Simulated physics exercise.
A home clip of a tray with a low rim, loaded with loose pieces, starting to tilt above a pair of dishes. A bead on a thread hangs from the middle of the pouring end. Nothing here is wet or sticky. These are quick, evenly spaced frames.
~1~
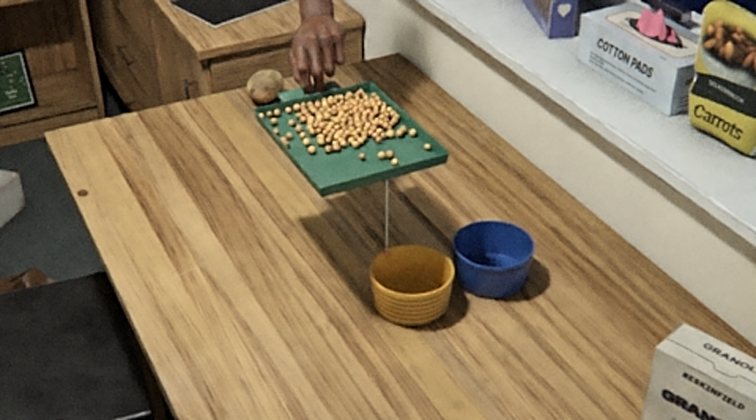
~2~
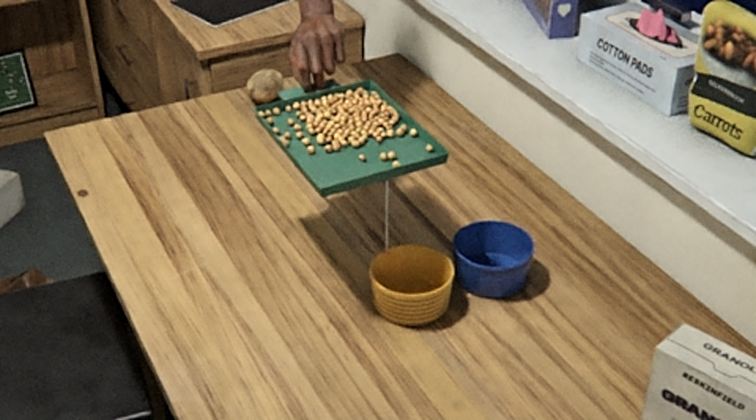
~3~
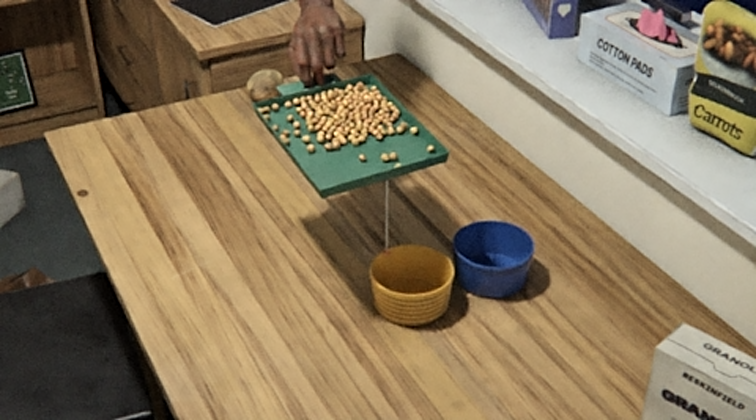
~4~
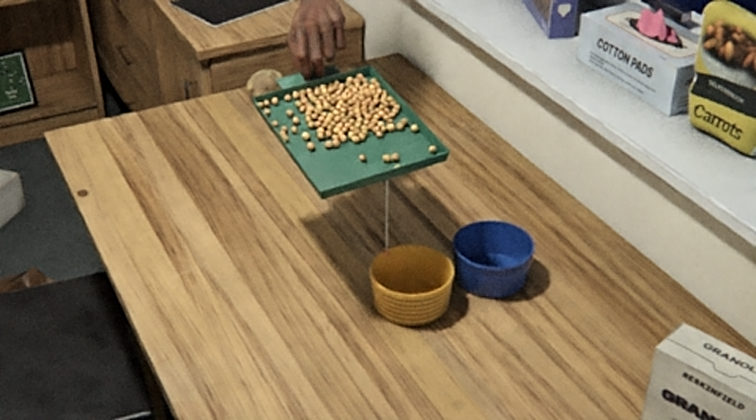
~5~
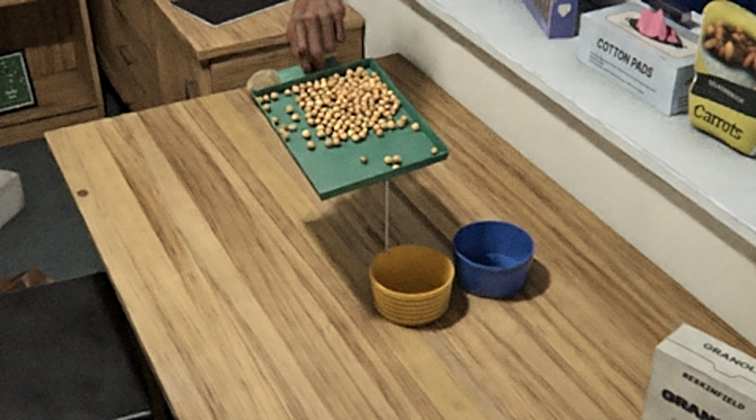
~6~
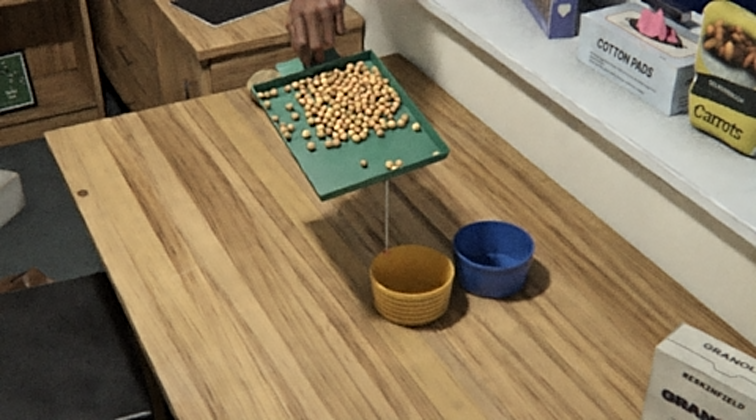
The footage shows a hand at the far end of a green tray of round wooden beads above a yellow dish and a blue dish; the tray gradually tilts, its near left corner dipping slightly, and the beads shift a little.
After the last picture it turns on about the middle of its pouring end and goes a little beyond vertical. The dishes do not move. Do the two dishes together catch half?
The two hold less than half of the load.
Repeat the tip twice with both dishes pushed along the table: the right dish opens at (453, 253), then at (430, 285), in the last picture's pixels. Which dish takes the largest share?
The first try: The left one. The second: The left dish.
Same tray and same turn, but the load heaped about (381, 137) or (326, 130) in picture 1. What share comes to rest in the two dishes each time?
The first gives 10 %, the second 10 %.
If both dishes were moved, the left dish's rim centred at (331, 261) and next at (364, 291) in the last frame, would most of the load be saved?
One: Under half. Two: More than half.
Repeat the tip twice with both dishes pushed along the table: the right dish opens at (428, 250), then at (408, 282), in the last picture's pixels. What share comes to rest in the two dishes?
First some 80, then 70 per cent.
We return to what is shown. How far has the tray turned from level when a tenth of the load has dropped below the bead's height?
At about 55°.
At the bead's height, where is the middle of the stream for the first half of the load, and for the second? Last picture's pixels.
Early half (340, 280), late half (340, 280).
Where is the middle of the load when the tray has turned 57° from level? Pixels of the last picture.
Roughly at (350, 176).
Soon, tray tipped steeply; most on the tray; a stray few in the left dish; a small part outside both; a small part in the air.
A while on, tray tipped right over; a small part on the tray; a stray few in the left dish; about two thirds outside both; a small part in the air.
Towards the end, tray tipped past a quarter turn; a stray few in the left dish; nearly all outside both.
Finally, tray tipped past a quarter turn; a stray few in the left dish; none in the right dish; nearly all outside both.
